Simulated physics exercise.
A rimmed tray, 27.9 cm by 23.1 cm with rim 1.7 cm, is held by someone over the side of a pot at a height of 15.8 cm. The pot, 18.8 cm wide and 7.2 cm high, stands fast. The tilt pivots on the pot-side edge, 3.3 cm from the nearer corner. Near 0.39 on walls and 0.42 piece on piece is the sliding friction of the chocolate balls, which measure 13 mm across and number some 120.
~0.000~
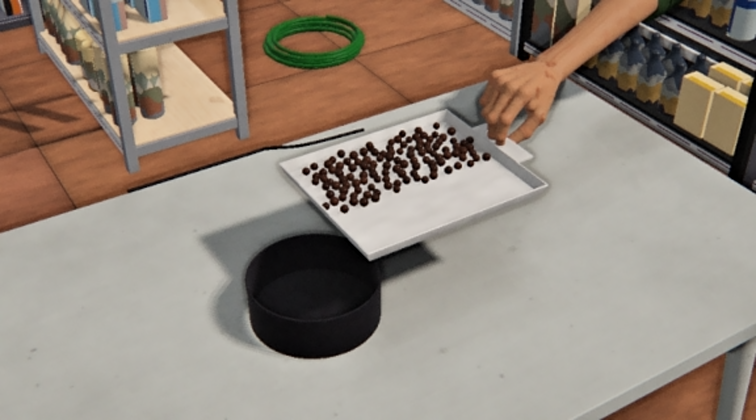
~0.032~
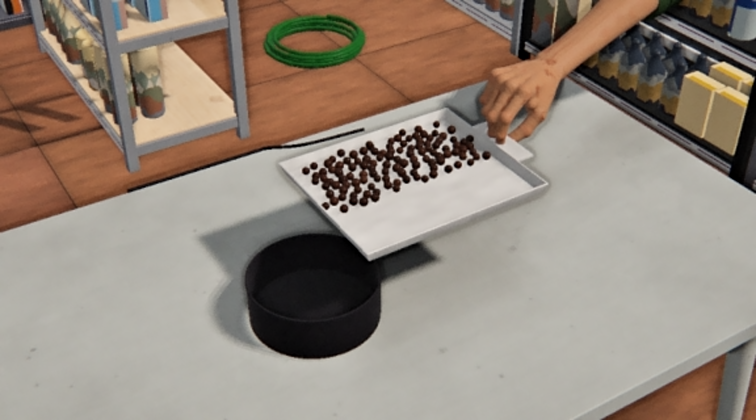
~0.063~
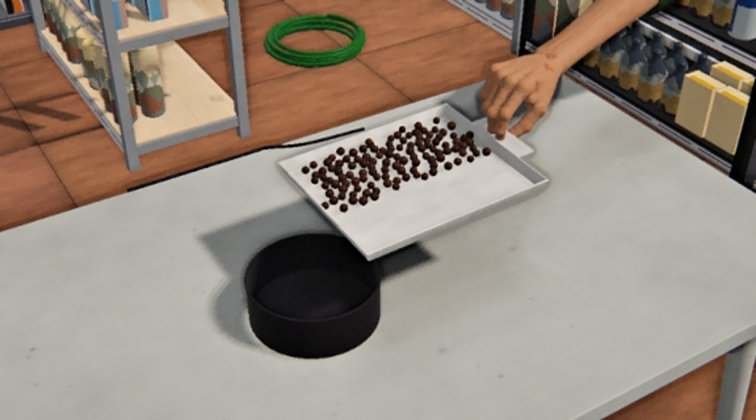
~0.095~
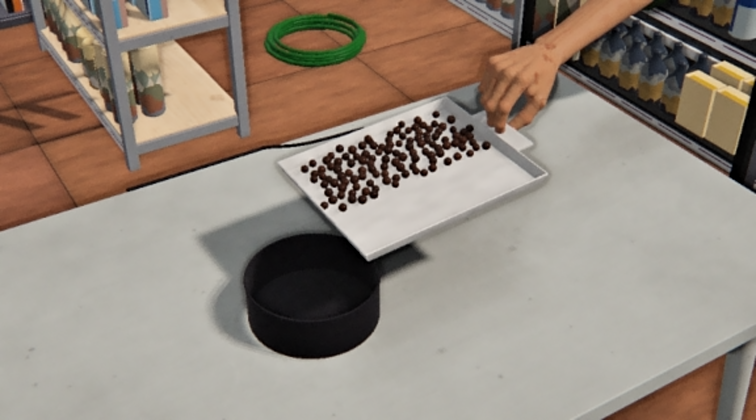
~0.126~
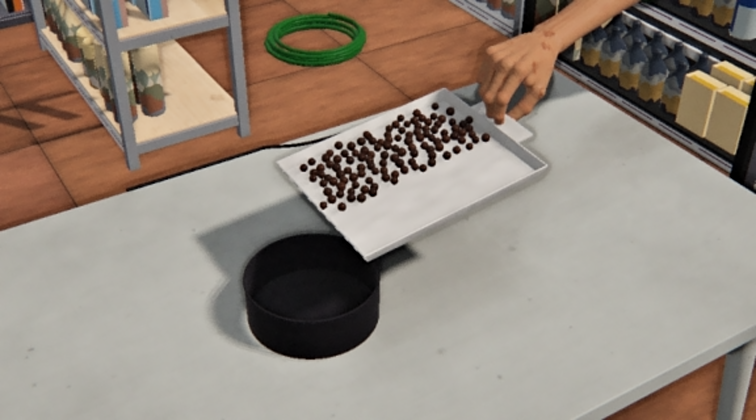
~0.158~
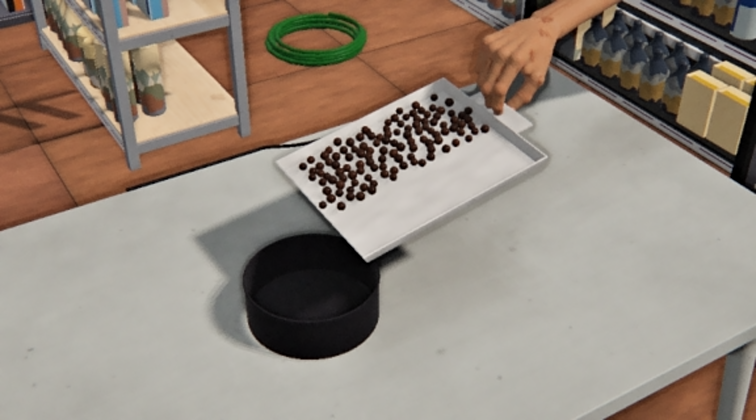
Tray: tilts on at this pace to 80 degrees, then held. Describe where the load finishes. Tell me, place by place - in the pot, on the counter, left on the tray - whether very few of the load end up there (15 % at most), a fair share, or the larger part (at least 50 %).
Pot - the larger part, counter - a fair share, tray - very few.
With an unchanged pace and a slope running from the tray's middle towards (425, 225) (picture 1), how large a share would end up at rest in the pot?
About 0 per cent.
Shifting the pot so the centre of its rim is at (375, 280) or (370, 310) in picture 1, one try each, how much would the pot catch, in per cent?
About 15 percent the first time and about 40 percent the second.
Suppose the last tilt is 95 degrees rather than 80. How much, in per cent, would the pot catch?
You'd end up with some 65 % in the pot.
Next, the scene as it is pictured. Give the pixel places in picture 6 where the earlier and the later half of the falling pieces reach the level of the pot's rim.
First half close to (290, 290), second half close to (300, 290).
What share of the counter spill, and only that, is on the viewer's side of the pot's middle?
I'd put it at around 70 per cent.
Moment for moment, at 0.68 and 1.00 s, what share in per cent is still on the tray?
80 then 10.
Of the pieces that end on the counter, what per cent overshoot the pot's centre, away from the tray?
Roughly 90 percent of the spill.
Then, at 0.47 s, tilt 45 degrees; the tray holds 100 %, the pot 0 %.
After 0.68 s, tilt 68 degrees; the tray holds 80 %, the pot 0 %.
After 1.00 s, tilt 80 degrees; the tray holds 10 %, the pot 50 %.
By 2.0 s all is still; pot 65 %, counter 35 %, tray 0 %.
